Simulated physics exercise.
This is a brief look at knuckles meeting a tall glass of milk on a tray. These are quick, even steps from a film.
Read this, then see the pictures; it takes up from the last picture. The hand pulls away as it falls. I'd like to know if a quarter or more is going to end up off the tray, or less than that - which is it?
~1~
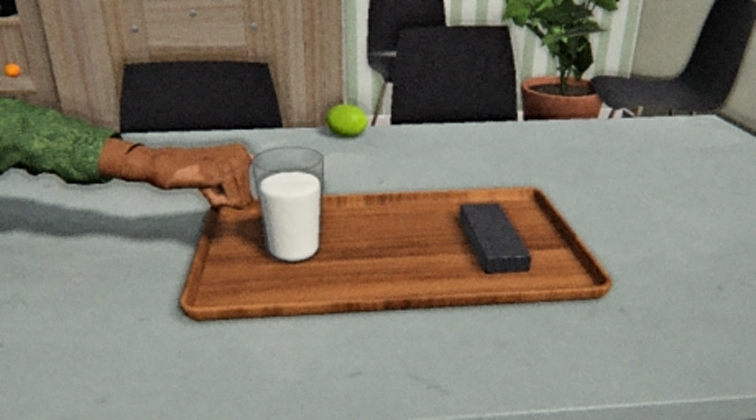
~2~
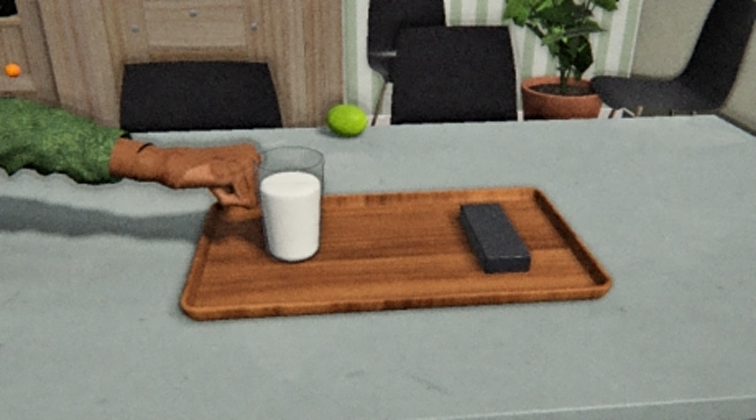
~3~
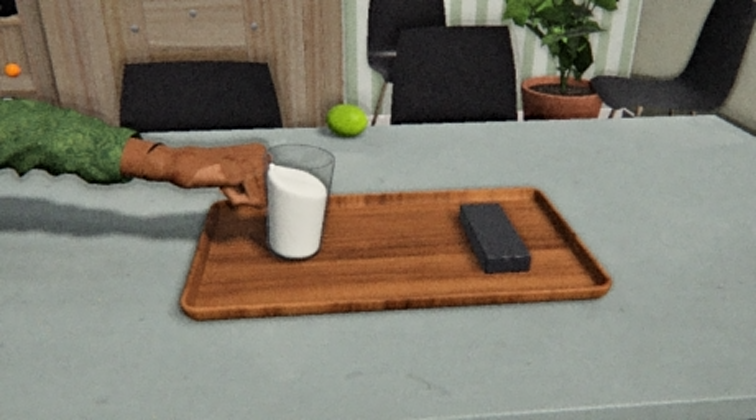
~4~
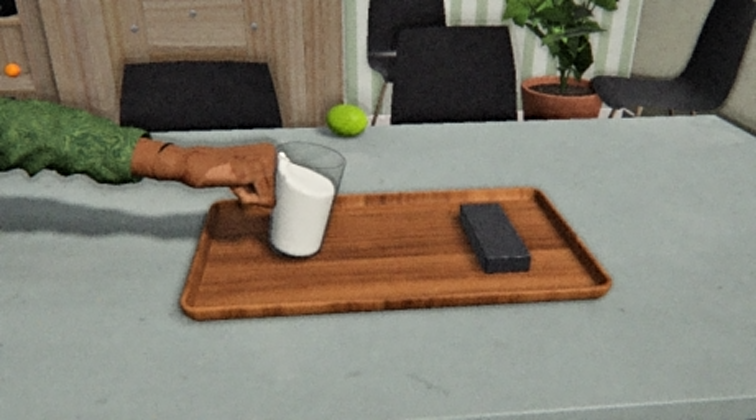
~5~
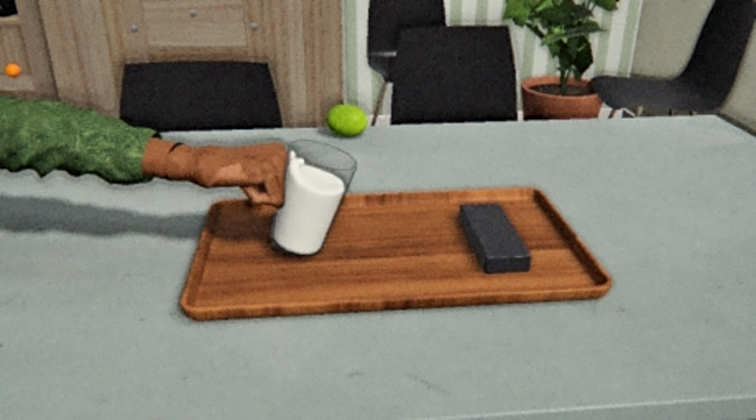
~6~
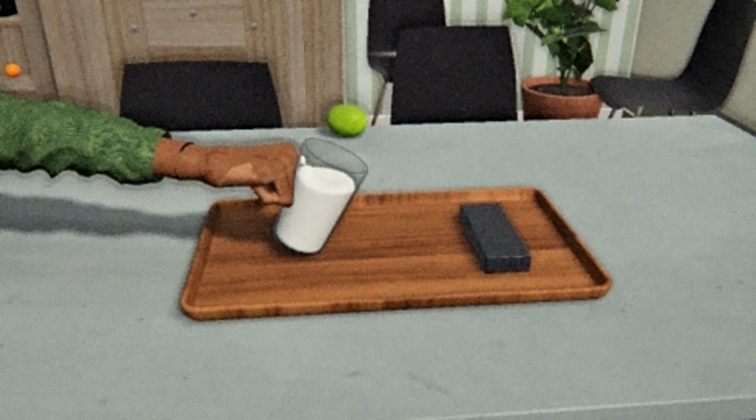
Under a quarter runs off.
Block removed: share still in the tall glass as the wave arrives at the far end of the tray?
50 %.
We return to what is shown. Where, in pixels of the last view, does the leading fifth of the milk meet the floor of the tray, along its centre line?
Roughly the pixel (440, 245) on the tray.
A moment on, the tall glass is falling and 98 per cent is in the glass, 0 on the tray and 2 above or beyond its rim.
Next, the tall glass lies on its side and 73 per cent is in the glass, 11 on the tray and 16 above or beyond its rim.
Then the tall glass lies on its side and 38 per cent is in the glass, 43 on the tray and 19 above or beyond its rim.
Later the tall glass lies on its side and 19 per cent is in the glass, 63 on the tray and 18 above or beyond its rim.
In the end 84 per cent is held by tray and glass, 16 is off the tray.
